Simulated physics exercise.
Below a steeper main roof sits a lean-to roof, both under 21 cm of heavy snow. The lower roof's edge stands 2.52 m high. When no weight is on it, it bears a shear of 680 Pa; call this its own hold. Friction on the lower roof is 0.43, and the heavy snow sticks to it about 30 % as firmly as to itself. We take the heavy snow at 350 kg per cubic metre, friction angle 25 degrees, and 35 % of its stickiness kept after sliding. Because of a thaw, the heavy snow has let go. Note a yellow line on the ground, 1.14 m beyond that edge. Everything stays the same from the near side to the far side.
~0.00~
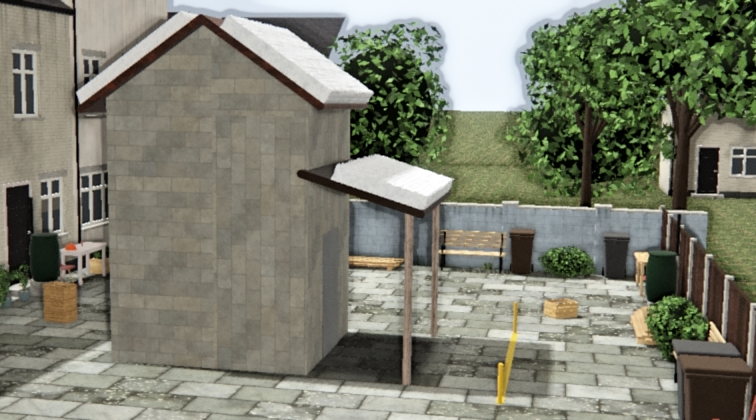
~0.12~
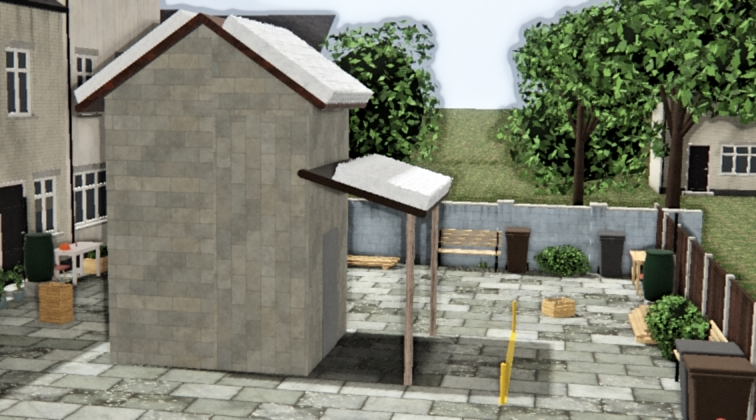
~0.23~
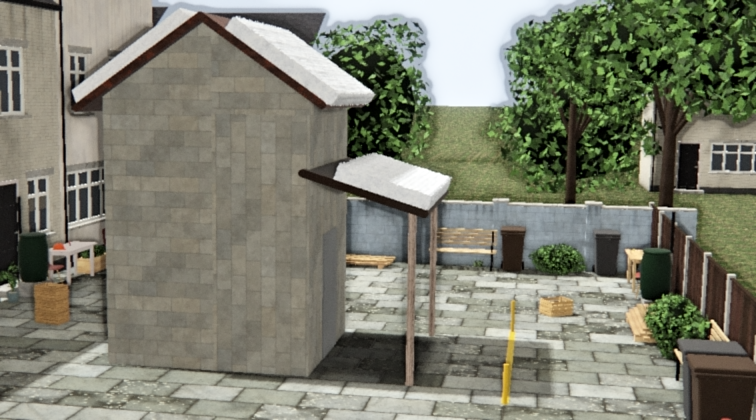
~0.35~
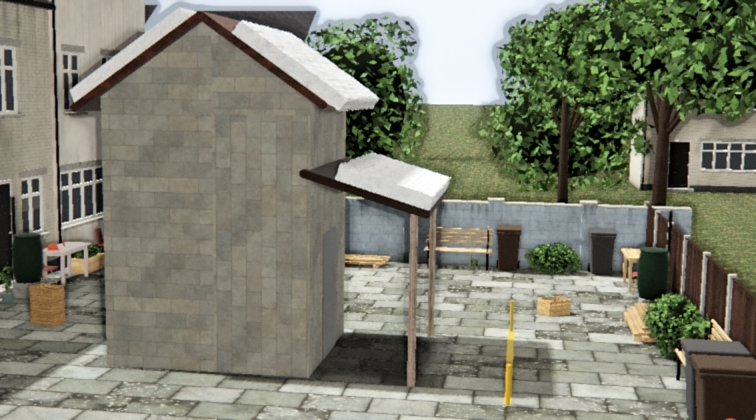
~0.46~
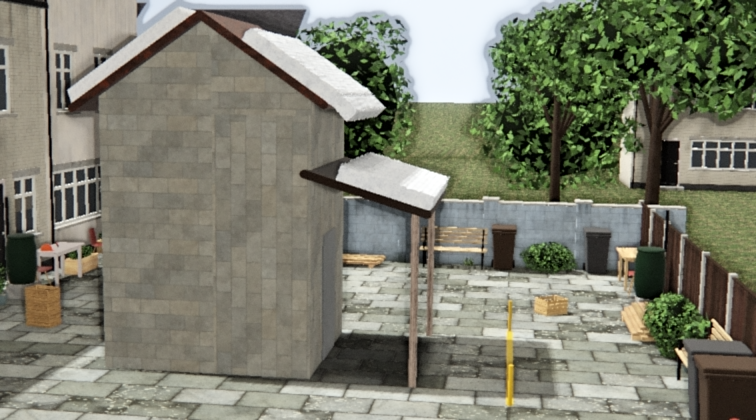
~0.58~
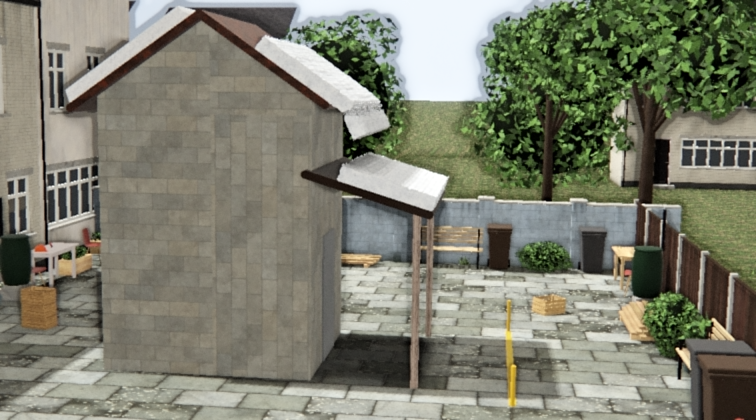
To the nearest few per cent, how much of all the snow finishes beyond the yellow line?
Roughly 41 %.
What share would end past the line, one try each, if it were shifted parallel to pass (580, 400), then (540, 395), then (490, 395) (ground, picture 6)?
In order, some 18, 30 and 50 percent would end past it.
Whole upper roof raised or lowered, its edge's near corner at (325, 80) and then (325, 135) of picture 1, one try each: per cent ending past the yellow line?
In that order: 45 %, 12 %.
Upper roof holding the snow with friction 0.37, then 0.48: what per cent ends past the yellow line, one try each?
Roughly 20 per cent first, roughly 3 per cent second.
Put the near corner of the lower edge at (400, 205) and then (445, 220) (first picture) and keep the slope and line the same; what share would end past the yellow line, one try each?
Close to 40 % on the first try, close to 35 % on the next.
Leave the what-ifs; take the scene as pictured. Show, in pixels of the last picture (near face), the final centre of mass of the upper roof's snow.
I'd place it around (525, 355).
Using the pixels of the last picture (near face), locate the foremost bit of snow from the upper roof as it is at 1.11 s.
(438, 188) or thereabouts.
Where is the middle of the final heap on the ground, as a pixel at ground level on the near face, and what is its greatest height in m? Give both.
Middle near (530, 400); height roughly 0.3 m.
After 1.11 s, none is below the lower edge and 0 % is past the line.
After 1.74 s, 50 % is below the lower edge and 12 % is past the line.
After 2.37 s, 65 % is below the lower edge and 40 % is past the line.
After 3.00 s, 65 % is below the lower edge and 41 % is past the line.
After 3.10 s, at the end, 65 % is below the lower edge and 41 % is past the line.
